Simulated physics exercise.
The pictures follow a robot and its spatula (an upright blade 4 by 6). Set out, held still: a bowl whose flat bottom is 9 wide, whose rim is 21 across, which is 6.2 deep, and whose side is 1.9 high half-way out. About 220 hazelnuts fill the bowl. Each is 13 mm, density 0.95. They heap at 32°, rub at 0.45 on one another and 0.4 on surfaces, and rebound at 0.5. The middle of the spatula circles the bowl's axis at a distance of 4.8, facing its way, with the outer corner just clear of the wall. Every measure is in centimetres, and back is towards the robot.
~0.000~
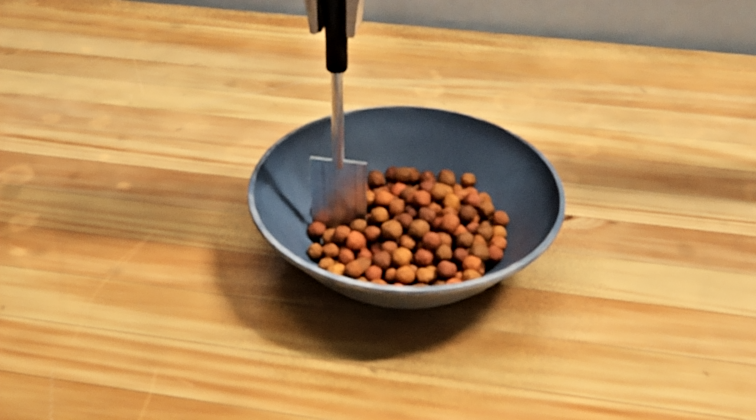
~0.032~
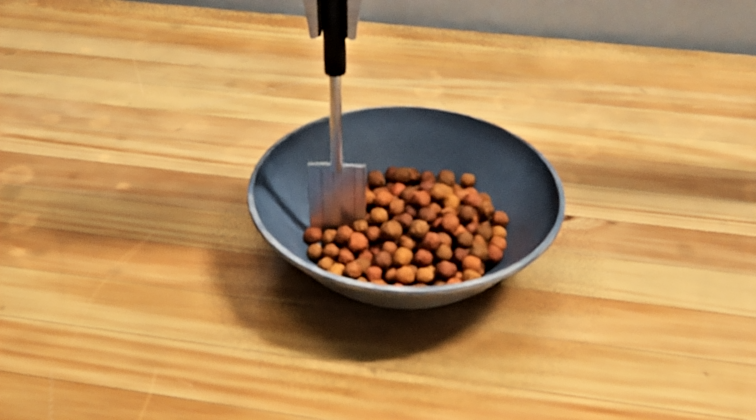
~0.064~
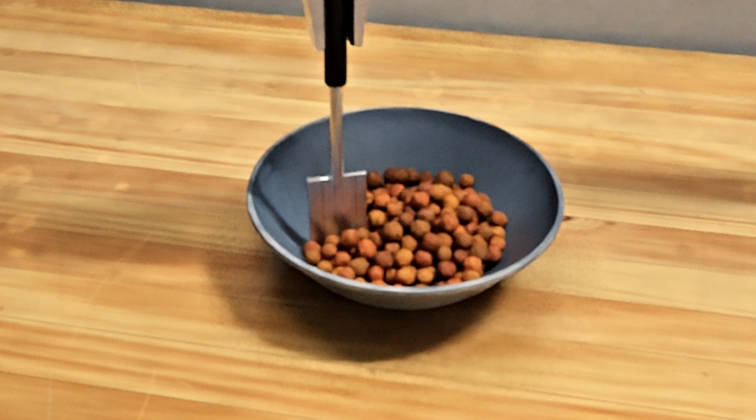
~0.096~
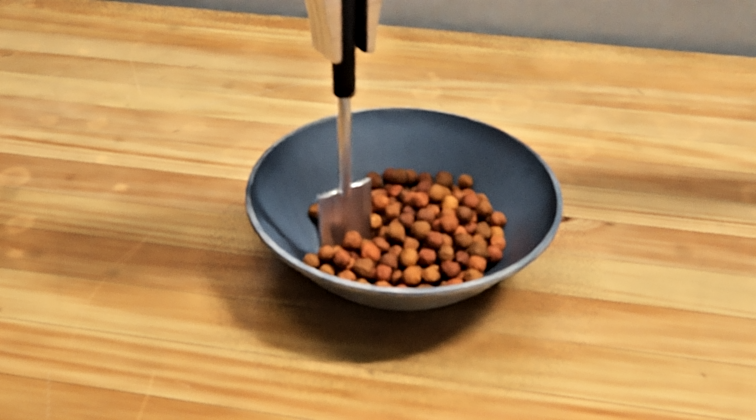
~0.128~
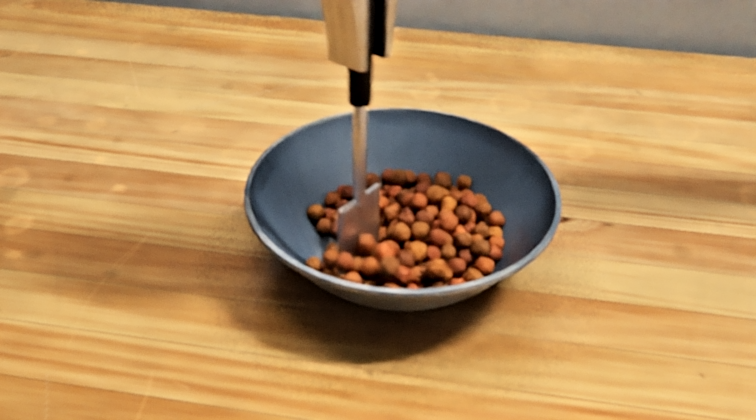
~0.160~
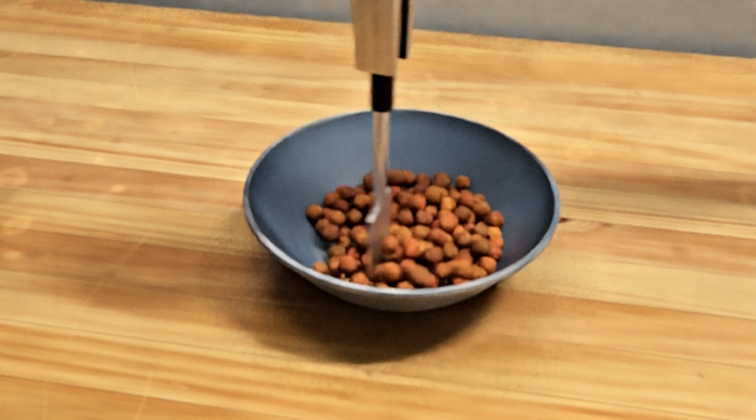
On a wooden tabletop, a robot holds a flat metal spatula upright at the left side of a blue-grey bowl of round brown nuts. The blade dips lower, then sweeps toward the near side while turning edge-on, pushing through the nuts, which shift around it as the bowl stays still.
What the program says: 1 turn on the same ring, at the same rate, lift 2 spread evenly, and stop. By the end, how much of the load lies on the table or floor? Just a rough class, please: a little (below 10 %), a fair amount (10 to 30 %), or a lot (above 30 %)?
A little.
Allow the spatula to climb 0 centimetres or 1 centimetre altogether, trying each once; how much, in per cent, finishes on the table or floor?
It comes to about 5 per cent and about 0 per cent.
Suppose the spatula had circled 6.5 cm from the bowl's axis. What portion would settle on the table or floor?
Then about 0 per cent.
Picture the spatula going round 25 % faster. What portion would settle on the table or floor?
Then roughly 5 per cent.
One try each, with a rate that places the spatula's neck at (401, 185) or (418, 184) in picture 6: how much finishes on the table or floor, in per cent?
So, roughly 5 percent the first time and 10 percent the second.
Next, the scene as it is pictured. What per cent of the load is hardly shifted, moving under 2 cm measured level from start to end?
Roughly 35 percent.
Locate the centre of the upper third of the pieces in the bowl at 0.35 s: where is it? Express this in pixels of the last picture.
At about (477, 193).
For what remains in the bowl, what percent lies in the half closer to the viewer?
Close to 40 in a hundred.
After 0.35 s, 188° round, highest piece 8 above the table; 222 in the bowl, 1 in flight or on the tool.
After 0.53 s, 295° round, highest piece 7 above the table; 219 in the bowl, 1 on the table or floor, 3 in flight or on the tool.
After 0.82 s, 0° round, highest piece 5 above the table; 219 in the bowl, 4 on the table or floor.
After 1.52 s, 0° round, highest piece 5 above the table; 219 in the bowl, 4 on the table or floor.
At rest, 219 in the bowl, 4 on the table or floor. That is 2 % on the table or floor.
